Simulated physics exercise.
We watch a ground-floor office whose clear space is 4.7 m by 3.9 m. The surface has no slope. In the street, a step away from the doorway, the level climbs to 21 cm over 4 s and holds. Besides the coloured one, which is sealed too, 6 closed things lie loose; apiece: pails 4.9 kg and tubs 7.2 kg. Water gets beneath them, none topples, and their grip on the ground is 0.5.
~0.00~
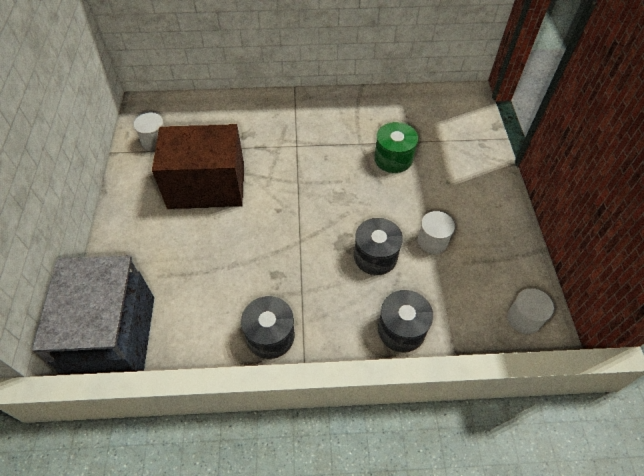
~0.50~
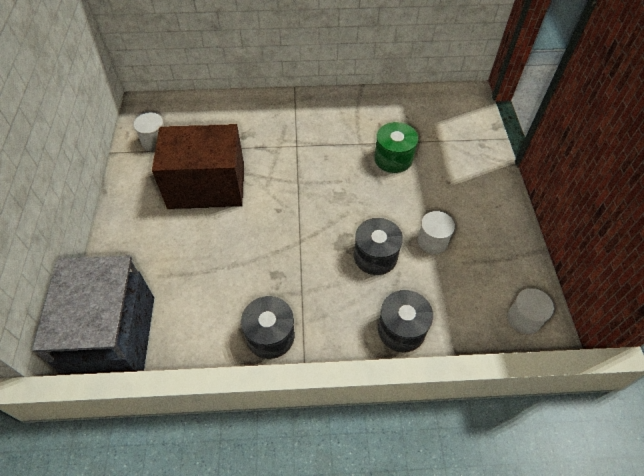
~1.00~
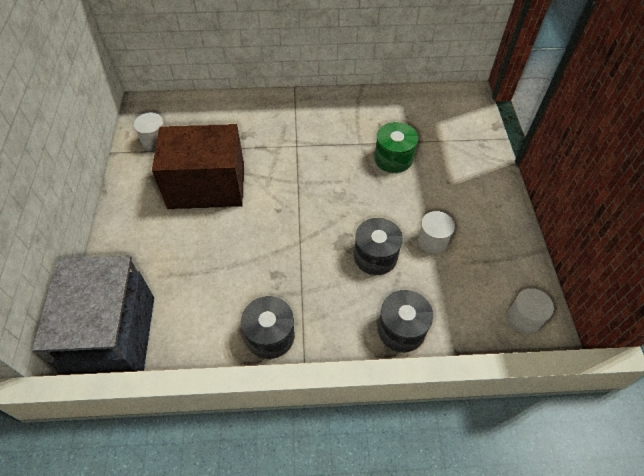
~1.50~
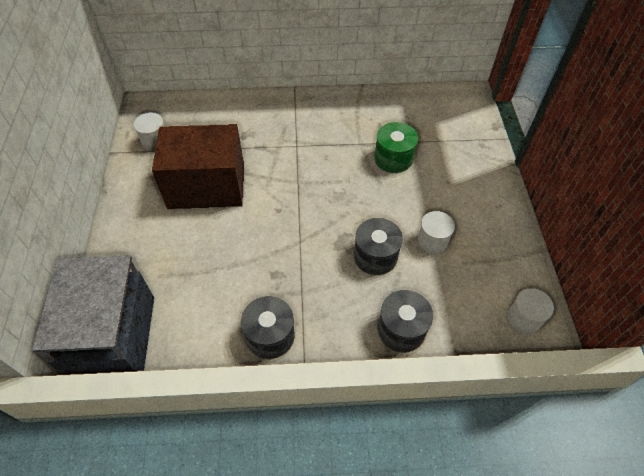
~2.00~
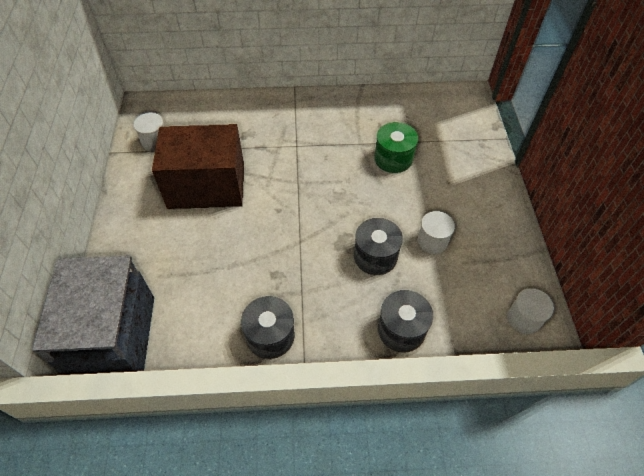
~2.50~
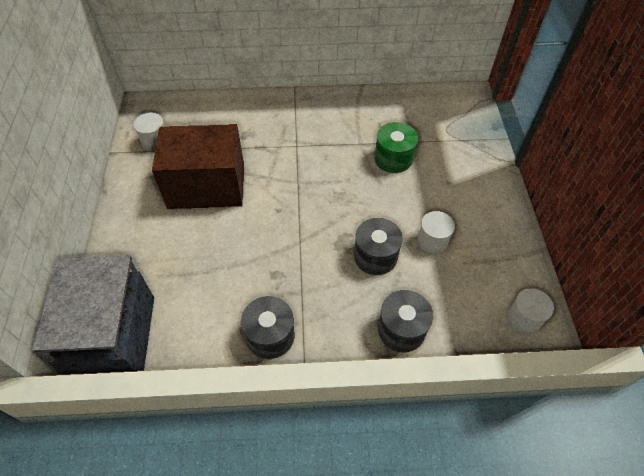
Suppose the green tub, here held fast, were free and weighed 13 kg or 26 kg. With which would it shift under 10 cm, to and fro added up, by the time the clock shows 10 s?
Verdict: Only the higher weight holds it.
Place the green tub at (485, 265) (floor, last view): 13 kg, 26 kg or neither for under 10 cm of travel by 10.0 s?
The smaller is enough.
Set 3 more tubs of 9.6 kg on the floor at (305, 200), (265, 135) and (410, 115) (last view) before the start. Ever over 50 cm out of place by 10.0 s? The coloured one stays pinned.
In that order: Under, more, over.
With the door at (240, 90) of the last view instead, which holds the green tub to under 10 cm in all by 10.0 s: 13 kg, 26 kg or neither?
In that case the smaller load will do.
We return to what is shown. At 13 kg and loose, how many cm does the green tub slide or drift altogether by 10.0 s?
Some 60 cm in all.
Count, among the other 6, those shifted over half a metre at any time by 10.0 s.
2 of them.
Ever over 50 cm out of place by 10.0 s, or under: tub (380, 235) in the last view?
It is over.
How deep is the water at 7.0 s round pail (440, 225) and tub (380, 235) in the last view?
About 3 and 3 cm.
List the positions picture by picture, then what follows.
The green tub at (397, 137), on the bottom; 0.0 m2 under water; 0 of 7 have shifted, in the first frame.
The green tub at (397, 137), on the bottom; 0.0 m2 under water; 0 of 7 have shifted, in the second frame.
The green tub at (397, 137) rests on the ground; 0.0 m2 under water; 0 of 7 have shifted, in the third frame.
The green tub at (397, 137) rests on the ground; 0.0 m2 under water; 0 of 7 have shifted, in the fourth frame.
The green tub at (397, 137) rests on the ground; water covers 0.0 m2; 0 of 7 have shifted, in the fifth frame.
The green tub at (397, 137), on the bottom; water covers 0.4 m2; 0 of 7 have shifted, in the sixth frame.
After 3.5 s the green tub would be 0 cm from its start with 13 kg and 0 cm from its start with 26 kg; 2 cm of water round it then.
After 4.5 s the green tub would be 4 cm from its start with 13 kg and 0 cm from its start with 26 kg; 5 cm of water round it then.
After 7.0 s the green tub would be 43 cm from its start with 13 kg and 0 cm from its start with 26 kg; 5 cm of water round it then.
After 10.0 s the green tub would be 57 cm from its start with 13 kg and 0 cm from its start with 26 kg; 6 cm of water round it then.
